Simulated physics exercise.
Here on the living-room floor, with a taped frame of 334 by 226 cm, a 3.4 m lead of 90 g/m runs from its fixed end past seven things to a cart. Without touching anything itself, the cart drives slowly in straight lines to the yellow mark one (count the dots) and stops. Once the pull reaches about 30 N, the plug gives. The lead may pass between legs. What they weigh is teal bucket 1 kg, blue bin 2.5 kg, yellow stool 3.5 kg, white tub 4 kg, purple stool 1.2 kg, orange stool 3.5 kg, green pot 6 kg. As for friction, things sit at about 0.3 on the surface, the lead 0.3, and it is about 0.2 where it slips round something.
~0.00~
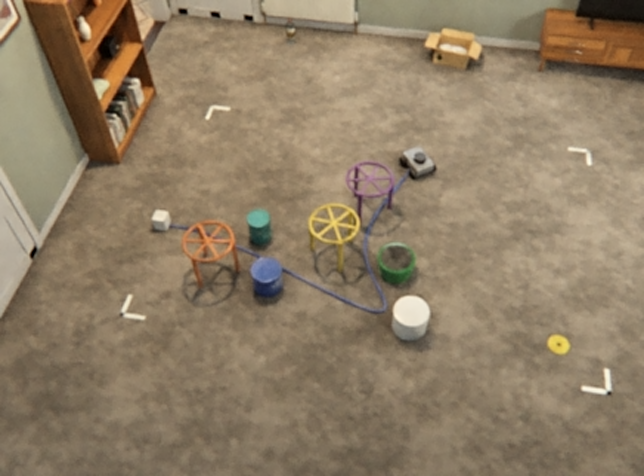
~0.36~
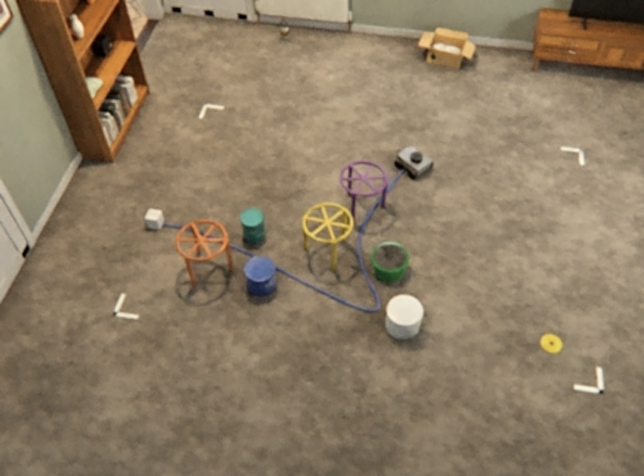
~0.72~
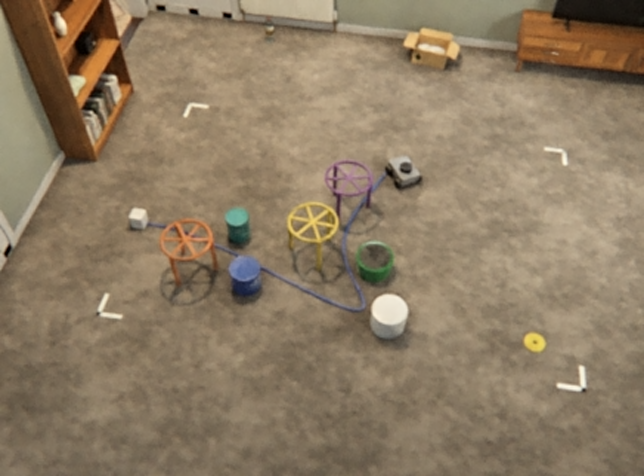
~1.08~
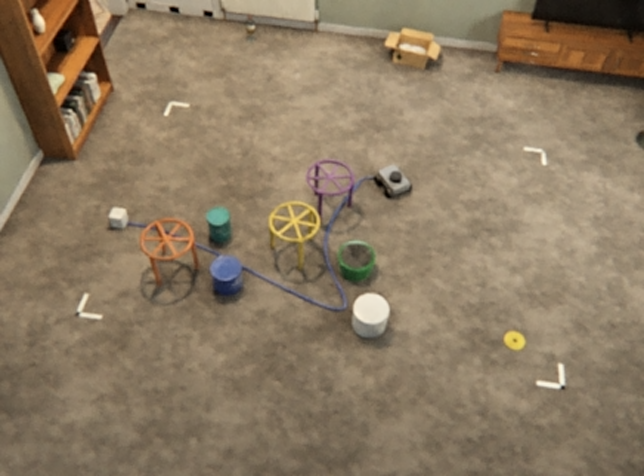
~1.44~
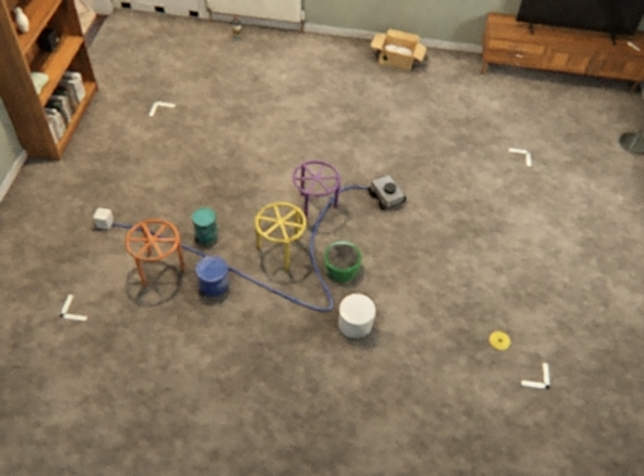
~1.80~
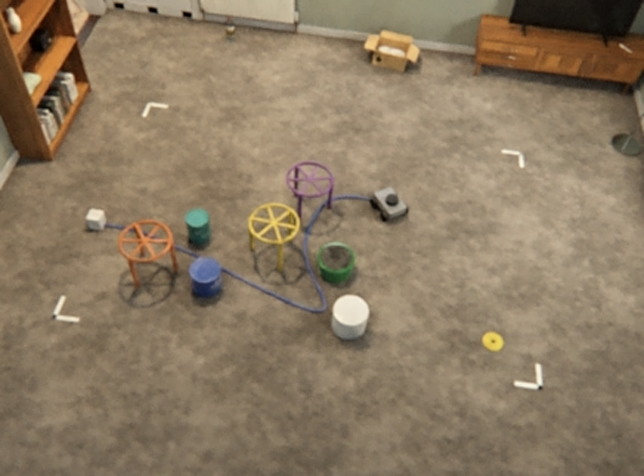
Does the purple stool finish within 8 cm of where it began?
No, it ends farther off.
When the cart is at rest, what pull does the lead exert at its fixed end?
The pull at the fixed end comes to around 1 N.
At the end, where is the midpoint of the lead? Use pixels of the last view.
The halfway point sits near pixel (307, 251).
After 2.9 s, cart at (410, 236), lead slack at the fixed end; nothing else has moved.
After 3.9 s, cart at (438, 271), lead slack at the fixed end; nothing else has moved.
After 5.0 s, cart at (468, 309), lead slack at the fixed end; purple stool 5 cm off its start at (313, 182).
After 6.0 s, cart at (492, 340), lead slack at the fixed end; purple stool 15 cm off its start.
After 6.4 s, cart at (492, 340), lead slack at the fixed end; purple stool 15 cm off its start at (320, 192).
